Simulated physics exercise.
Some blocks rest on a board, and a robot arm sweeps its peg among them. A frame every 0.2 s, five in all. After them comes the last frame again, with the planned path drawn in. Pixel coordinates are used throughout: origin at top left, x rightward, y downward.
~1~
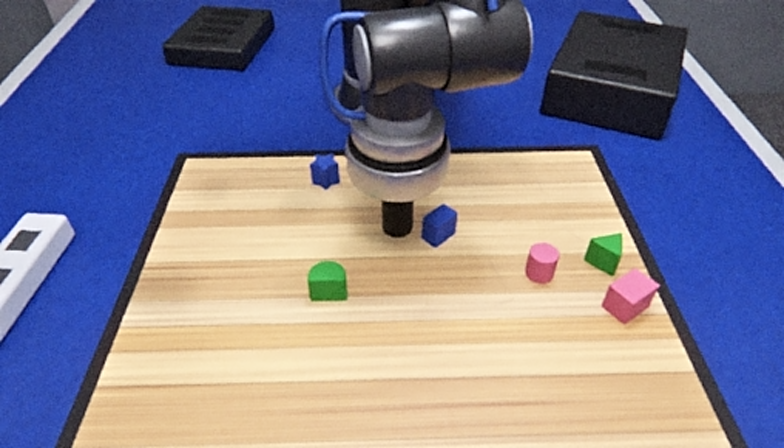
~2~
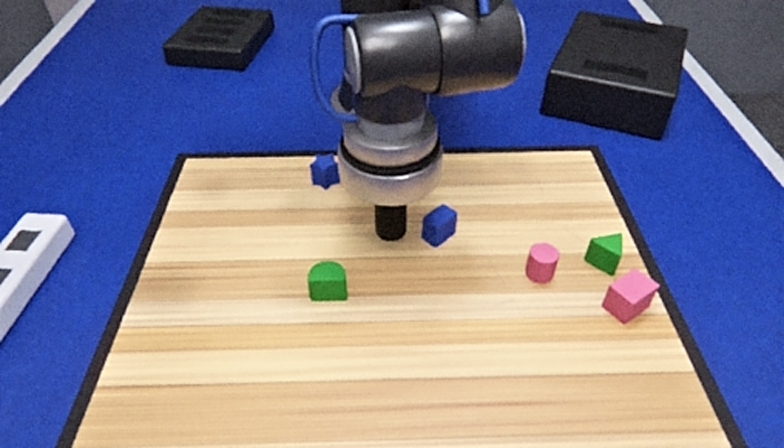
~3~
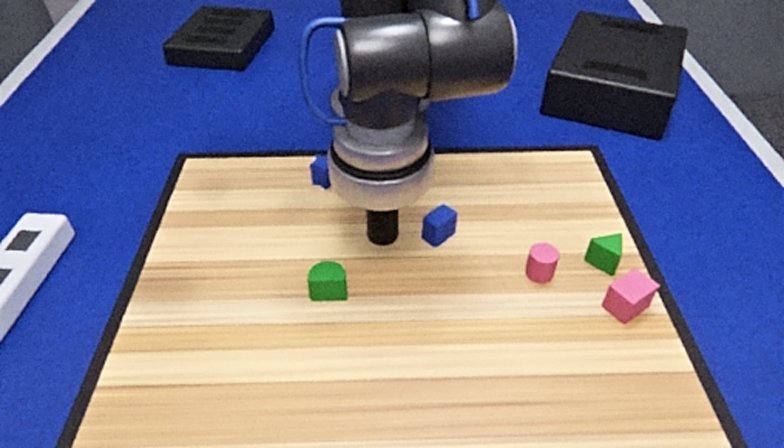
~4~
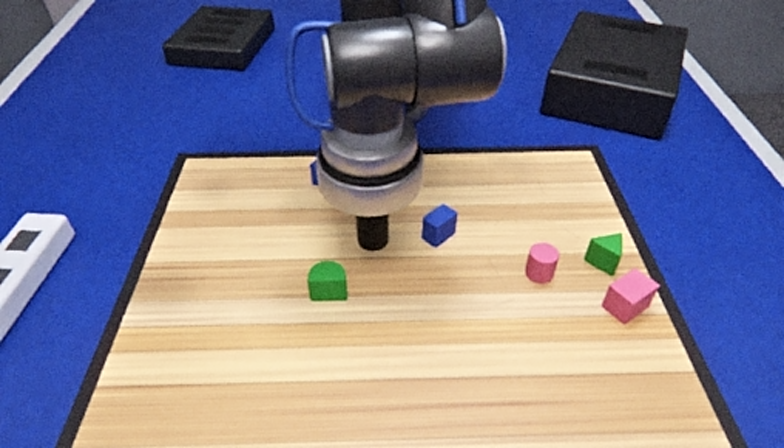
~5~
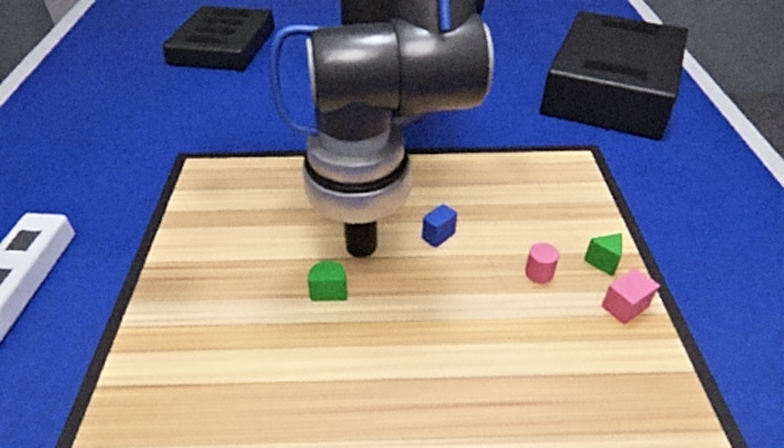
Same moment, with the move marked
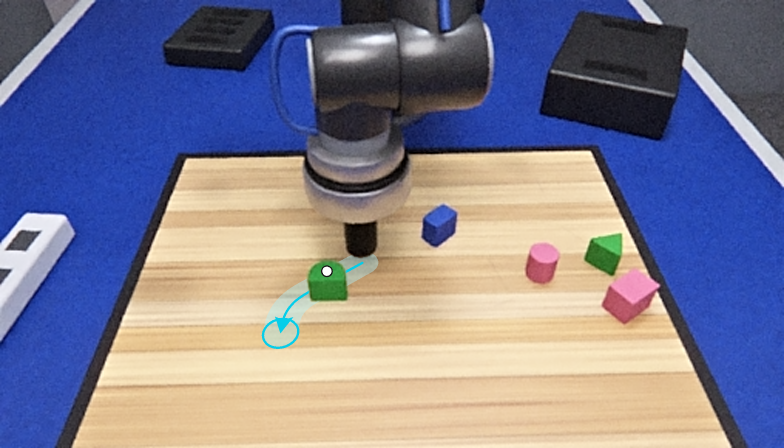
At first, a robot arm holds its dark peg over a wooden board, just left of a blue block, with green, pink and other blue blocks scattered around. The arm then moves a short way left and toward the viewer, nearing the green half-round block, while the blocks stay still.
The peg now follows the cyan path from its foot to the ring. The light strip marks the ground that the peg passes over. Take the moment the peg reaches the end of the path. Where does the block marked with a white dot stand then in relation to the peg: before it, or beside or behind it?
I'd say it is still being pushed.
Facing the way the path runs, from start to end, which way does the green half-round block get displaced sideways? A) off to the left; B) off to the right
It's A.
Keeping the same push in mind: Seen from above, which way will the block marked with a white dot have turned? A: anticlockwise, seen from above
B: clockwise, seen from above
That would be A.
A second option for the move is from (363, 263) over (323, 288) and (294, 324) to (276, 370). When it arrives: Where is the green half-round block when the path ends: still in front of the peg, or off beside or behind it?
Looking at the end of the path, the green half-round block is still being driven ahead.
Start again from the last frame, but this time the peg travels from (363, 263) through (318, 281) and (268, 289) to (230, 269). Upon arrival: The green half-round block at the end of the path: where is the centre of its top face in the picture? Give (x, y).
At the end it should sit near (305, 289).
The line goes from (363, 263) through (330, 281) and (296, 301) to (281, 333); the dot is on the green half-round block.
What follows on the original path. One third of the way, peg at (328, 266); green half-round block at (313, 283), turned 15° anticlockwise.
Two thirds of the way, peg at (293, 286); green half-round block at (289, 307), turned 65° anticlockwise.
At the end, peg at (277, 318); green half-round block at (281, 342), turned 90° anticlockwise.
